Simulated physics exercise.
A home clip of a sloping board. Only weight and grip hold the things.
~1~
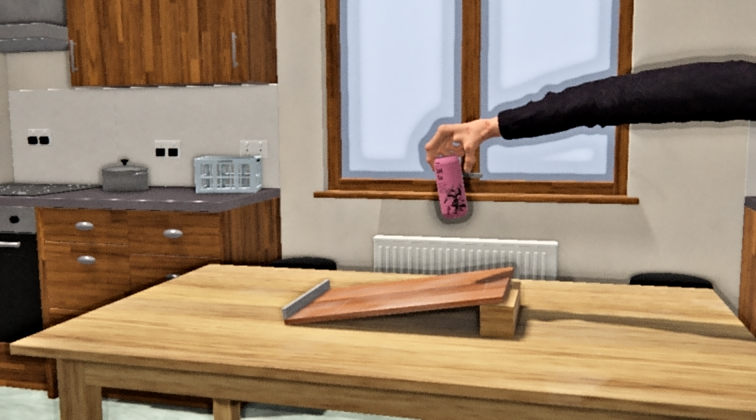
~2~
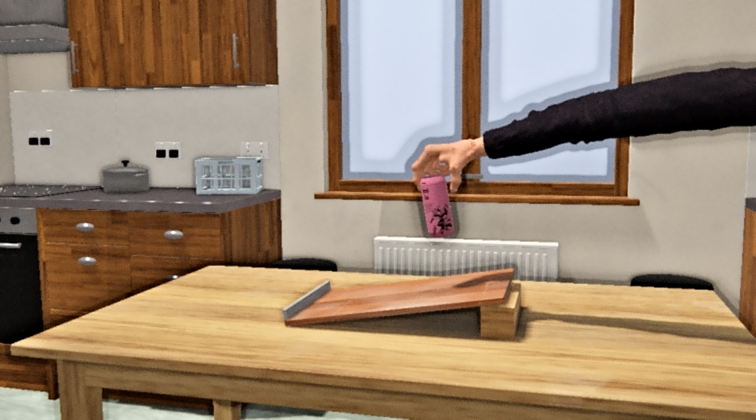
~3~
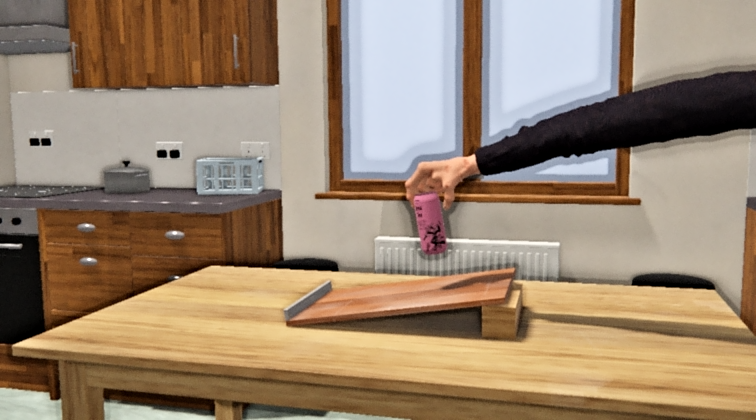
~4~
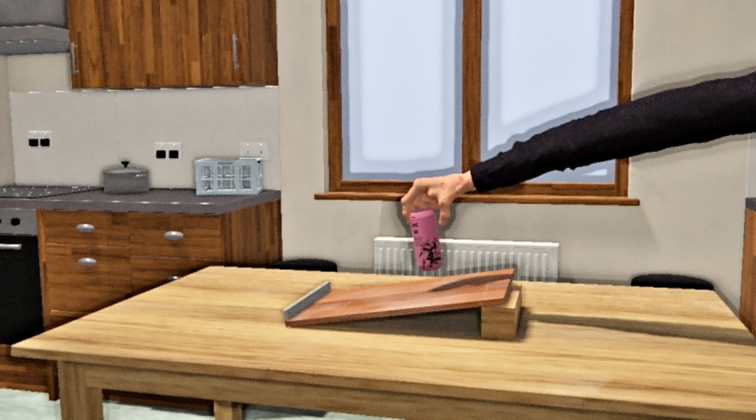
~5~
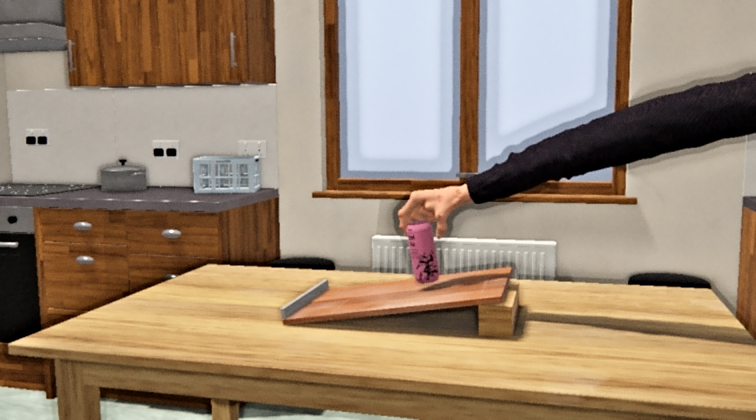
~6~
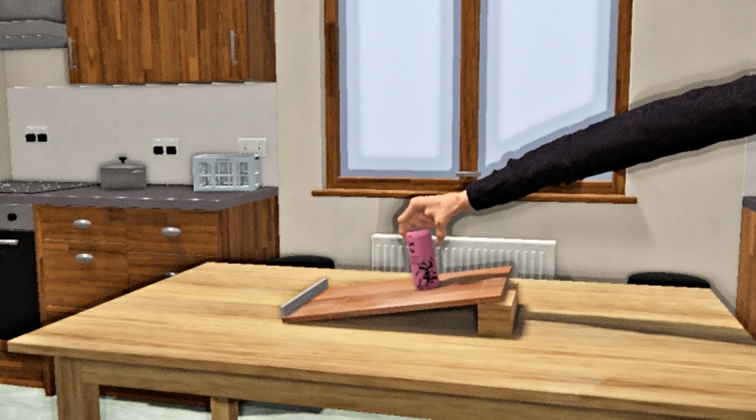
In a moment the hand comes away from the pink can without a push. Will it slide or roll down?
It keeps its place.
Then, 0.20 s on from there, no change.
Then, 0.50 s on from there, pink can resting near (423, 258).
In the end, it is unmoved. At the end, from the last picture's camera, pink can near (423, 258). The pink can remains at rest.
